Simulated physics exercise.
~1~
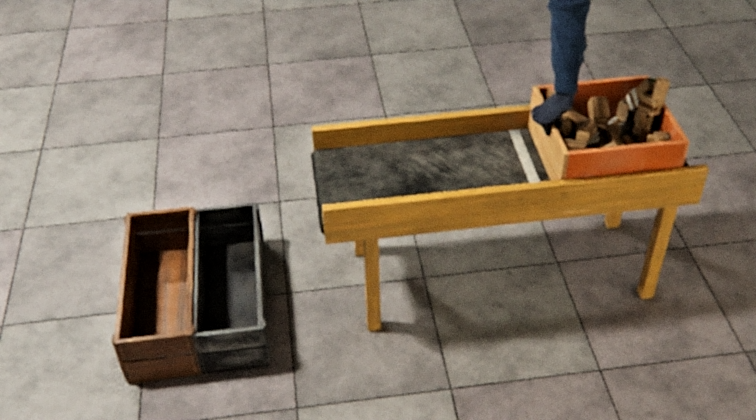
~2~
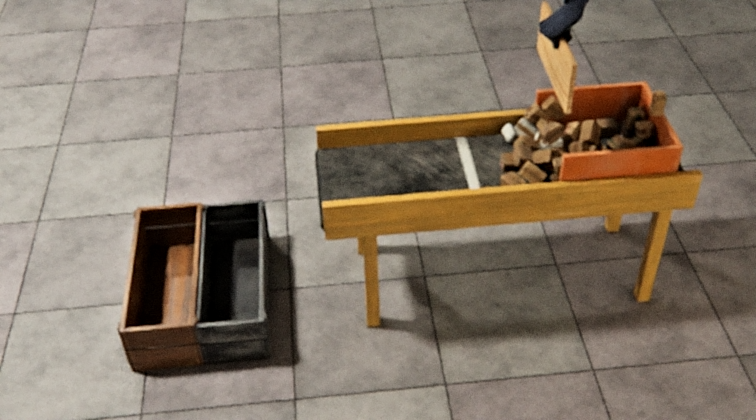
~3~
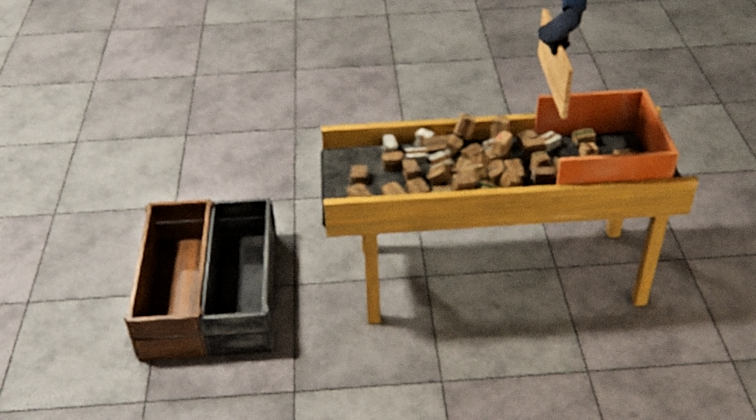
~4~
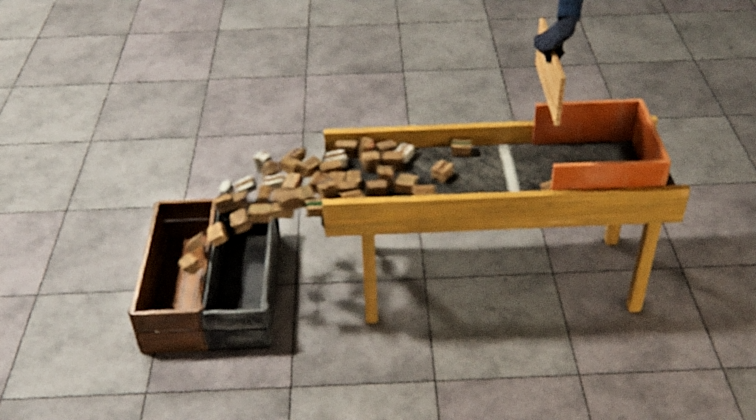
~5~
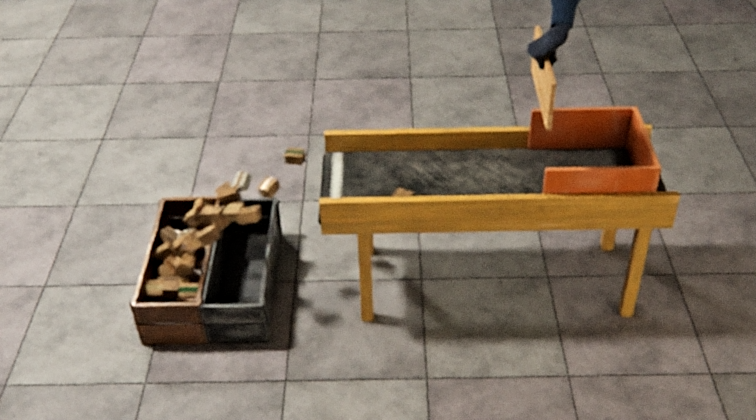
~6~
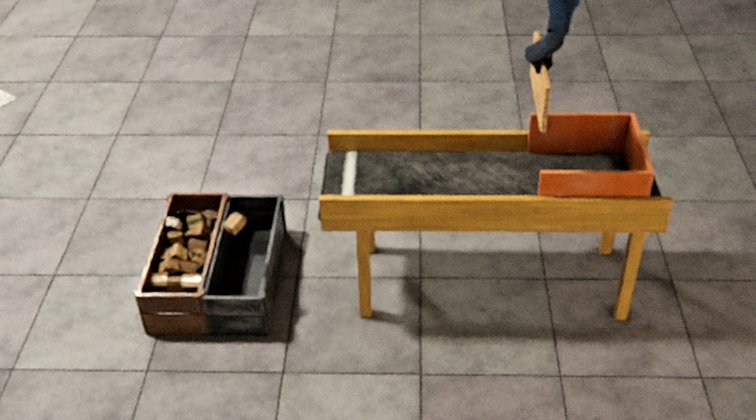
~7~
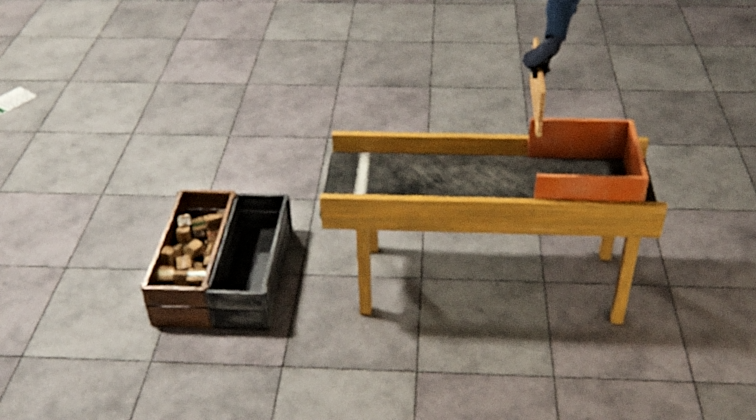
On a grey tiled floor, seen from above and to one side, a yellow-framed table with a dark belt stands at the right, an orange pen at its right end. To the left, a brown wooden box and a black bin sit side by side on the floor. A dark blue arm lifts a wooden gate from the pen, and little brown and pale blocks spread leftward along the belt. They spill off its left end and fly over the black bin into the wooden box. The last blocks follow, leaving the belt and black bin empty and the blocks heaped in the wooden box.
